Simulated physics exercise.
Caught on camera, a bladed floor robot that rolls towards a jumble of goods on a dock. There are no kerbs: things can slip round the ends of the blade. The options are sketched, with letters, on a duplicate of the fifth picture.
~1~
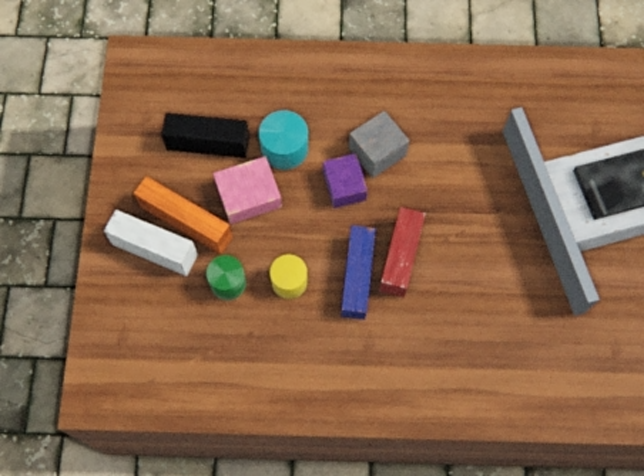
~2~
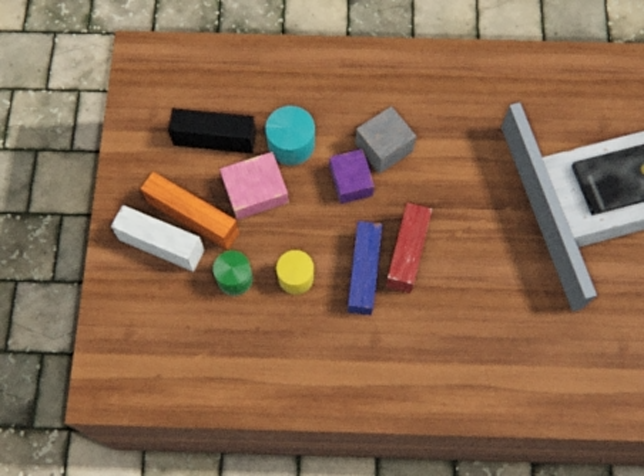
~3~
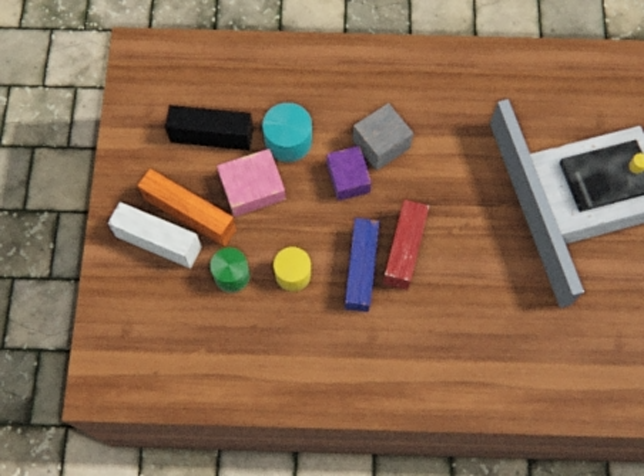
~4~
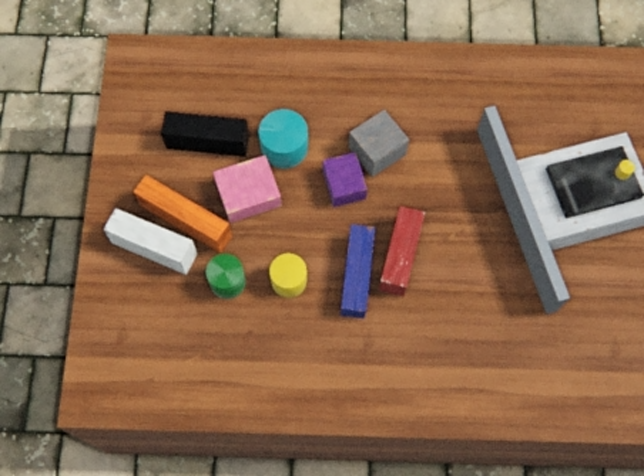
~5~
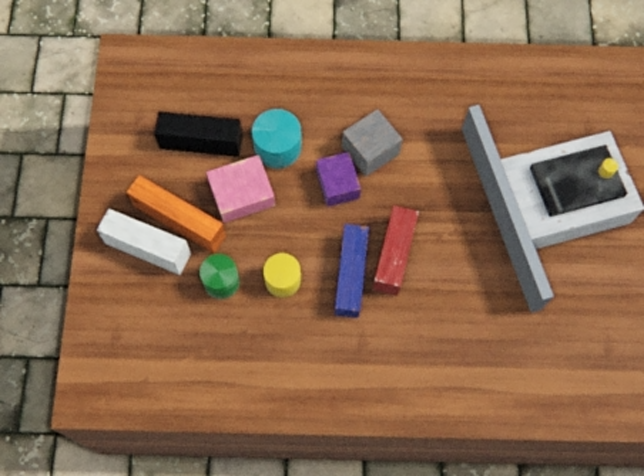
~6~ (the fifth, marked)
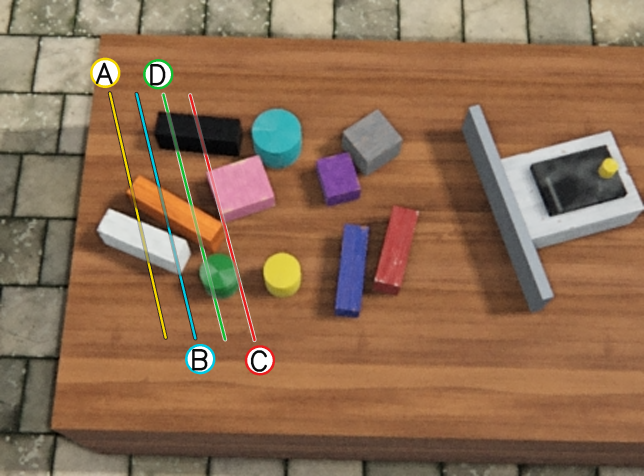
At first, a pale machine with a wide grey blade sits partly in view at the right of a wooden platform, facing a scatter of colourful blocks and canisters. It then rolls slowly left, revealing more of its body and a yellow knob, narrowing the gap while the goods stay put, untouched.
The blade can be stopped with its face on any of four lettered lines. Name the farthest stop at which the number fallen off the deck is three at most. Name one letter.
At B, and not beyond.
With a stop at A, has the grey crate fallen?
No.
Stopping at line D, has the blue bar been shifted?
Yes.
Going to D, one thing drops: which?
It is the black stick.
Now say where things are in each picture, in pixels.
The first frame shows turquoise canister (284, 141); pink crate (248, 191); grey crate (378, 145).
The second frame shows robot (615, 180); purple crate (352, 176).
The third frame shows robot (603, 177); yellow canister (292, 270).
The fourth frame shows robot (589, 183); black stick (206, 135).
The fifth frame shows robot (572, 182); orange stick (177, 215); blue bar (351, 271); turquoise canister (277, 140).
On the marked copy, A at (136, 209); B at (164, 210); C at (220, 211); D at (192, 211).
Following B. Soon after the start, robot (449, 179); grey crate (334, 143); blue bar (347, 272).
Later, robot (325, 176); black stick (108, 132); white bar (133, 251).
In the end, robot (227, 173); orange stick over the edge; black stick over the edge; three fallen.
As for the rest, A drops five; C is within the limit but short; D is within the limit but short.
